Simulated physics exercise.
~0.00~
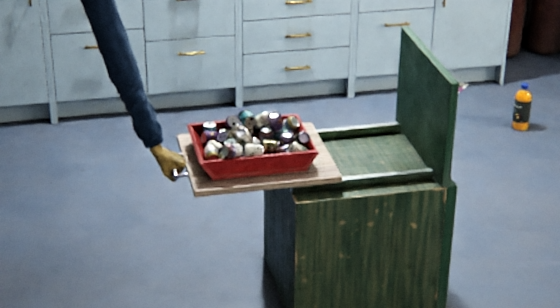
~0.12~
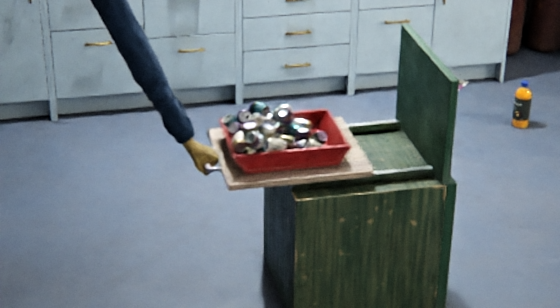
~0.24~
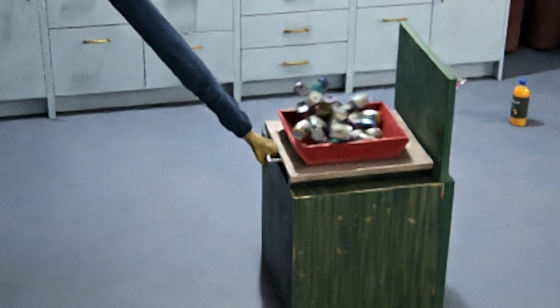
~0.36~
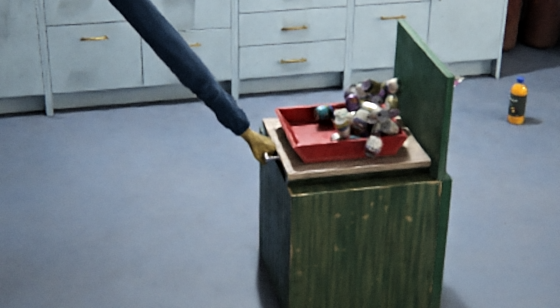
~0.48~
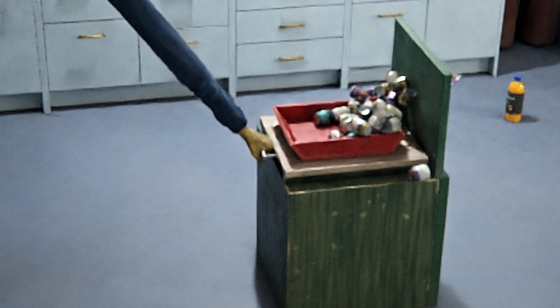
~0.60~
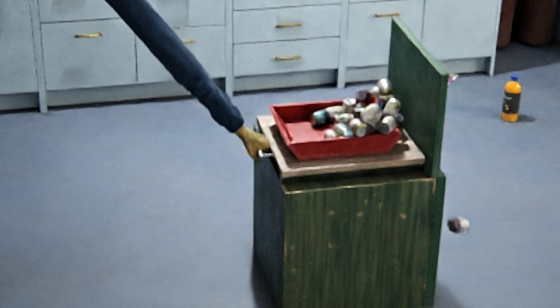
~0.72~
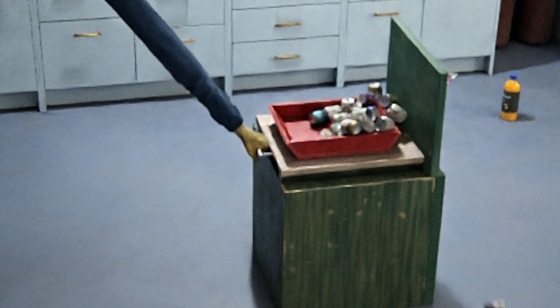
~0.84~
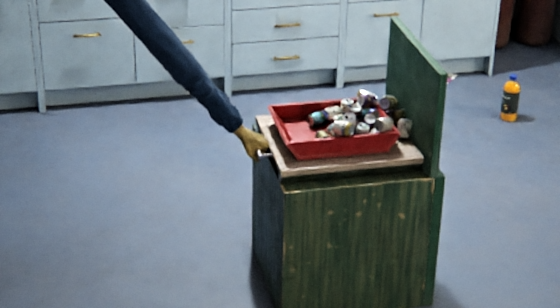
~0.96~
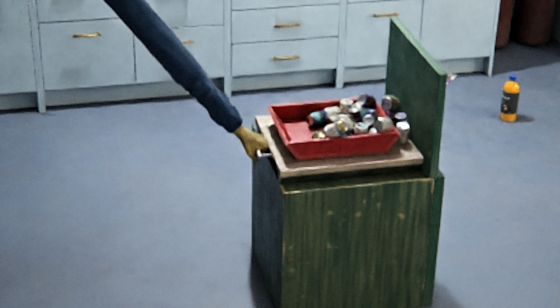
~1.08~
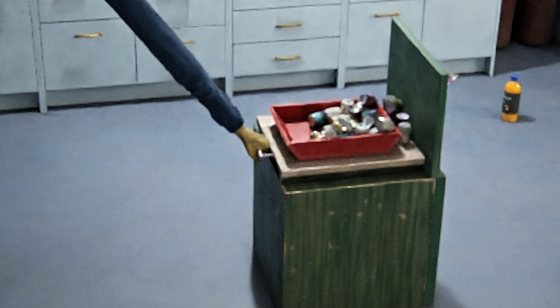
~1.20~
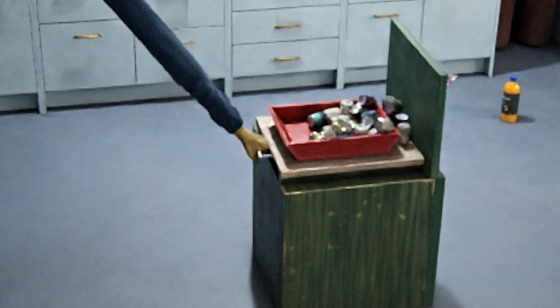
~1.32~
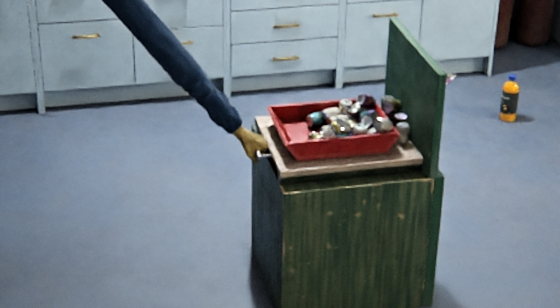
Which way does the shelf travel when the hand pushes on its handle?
The shelf travels to the right, sliding back over the green unit.
At first, a gloved hand holds the handle of a shelf drawn out to the left of a green wooden unit, with a red basket full of loose mini cans on it. The arm pushes the shelf right until it sits back over the unit. As it stops, the cans leap up and surge toward the tall back panel, leaving the basket's left end bare. One can drops past the unit's right side and falls out of view. The rest settle heaped at the basket's right end, with some spilled outside it beside the panel, while the hand stays on the handle.
